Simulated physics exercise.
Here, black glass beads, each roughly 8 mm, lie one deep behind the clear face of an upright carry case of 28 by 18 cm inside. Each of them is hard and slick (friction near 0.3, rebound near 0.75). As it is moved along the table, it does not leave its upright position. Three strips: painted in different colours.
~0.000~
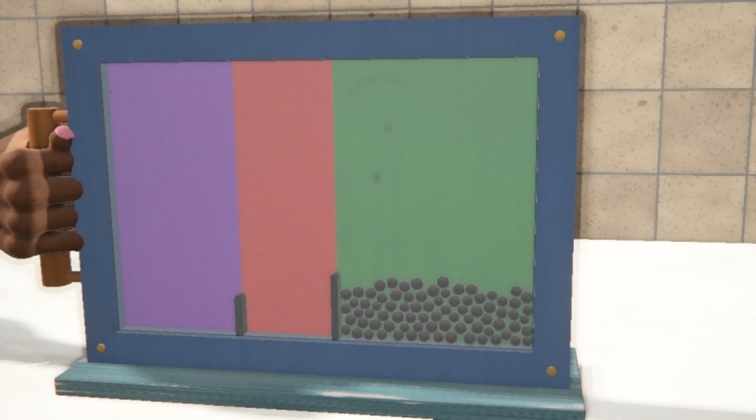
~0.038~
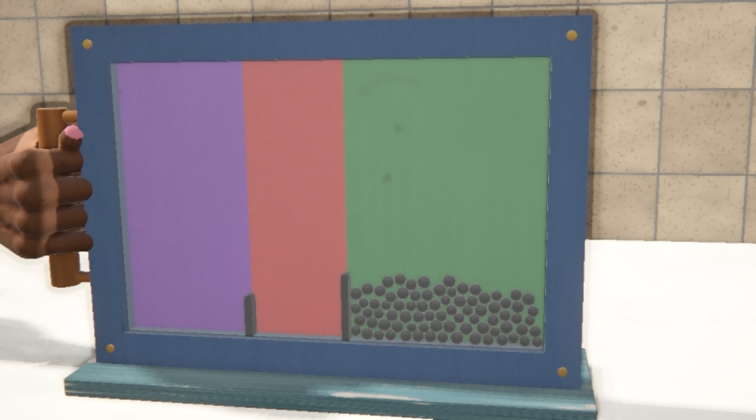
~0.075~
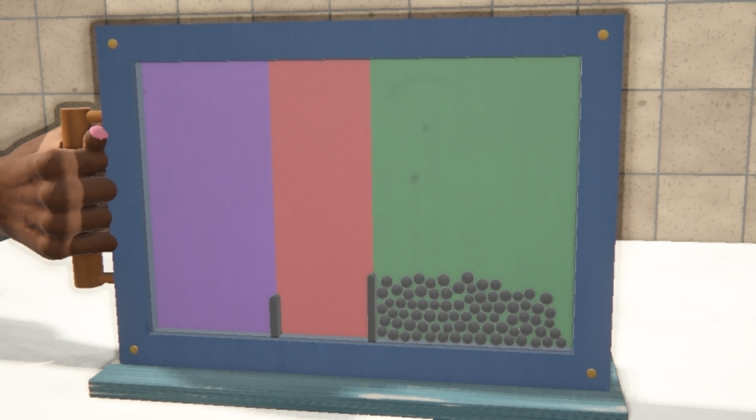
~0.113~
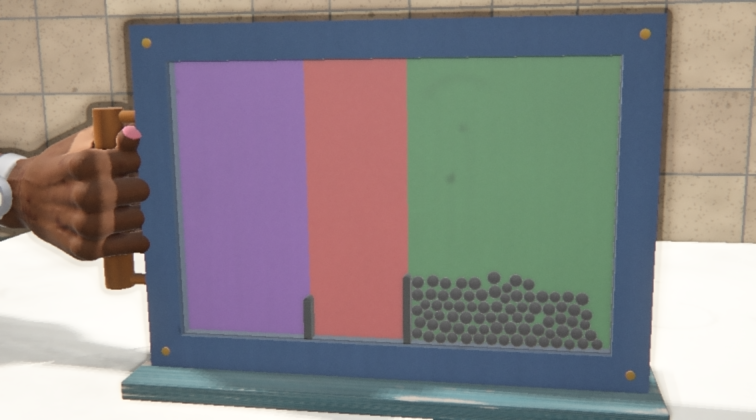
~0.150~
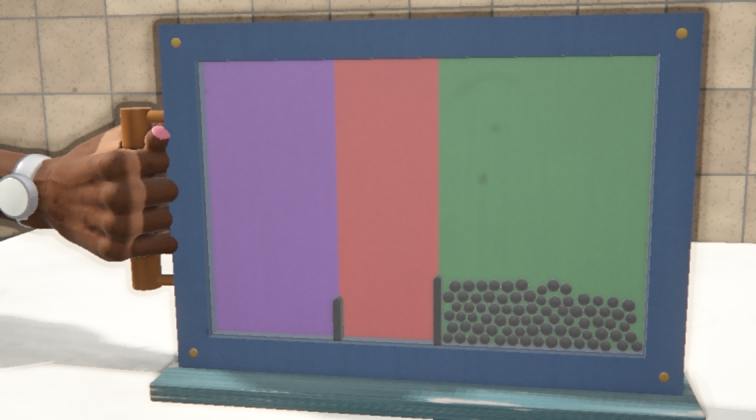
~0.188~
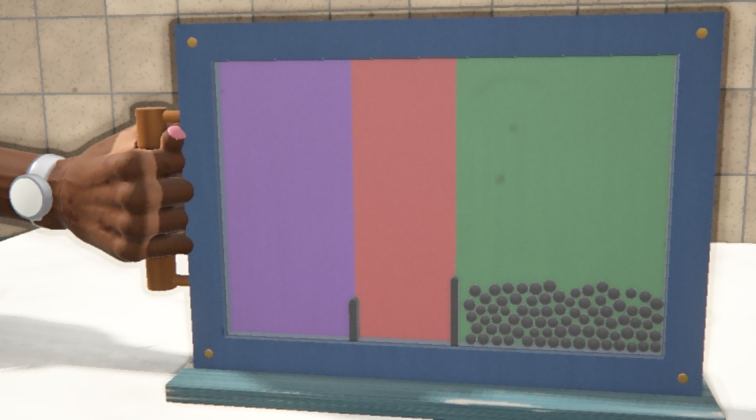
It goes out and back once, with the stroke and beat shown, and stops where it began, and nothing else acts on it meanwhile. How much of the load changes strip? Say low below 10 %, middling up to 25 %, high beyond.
I'd call it only a little.
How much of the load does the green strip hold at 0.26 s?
Share: Near 100 per cent.
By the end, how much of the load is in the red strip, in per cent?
Roughly 0 percent of the load.
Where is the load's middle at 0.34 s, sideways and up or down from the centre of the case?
The middle sits around 9 cm right of it and 7 cm below it.
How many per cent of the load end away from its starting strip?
Roughly 0 per cent.
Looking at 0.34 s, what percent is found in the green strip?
That part holds about 100 percent of it.
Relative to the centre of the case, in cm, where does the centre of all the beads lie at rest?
Offset approx. 8 cm right, 7 cm below.
After 0.26 s, it is 6 cm to the right; the beads' middle is 9 cm right of and 7 cm below the centre; green 100 %; 0 % have changed strip.
After 0.34 s, it is 2 cm to the right; the beads' middle is 9 cm right of and 7 cm below the centre; green 100 %; 0 % have changed strip.
After 0.40 s, it is at its start; the beads' middle is 8 cm right of and 7 cm below the centre; green 100 %; 0 % have changed strip.
At rest by 1.0 s, it is at its start; red 0 %, purple 0 %, green 100 %; 0 % have changed strip.
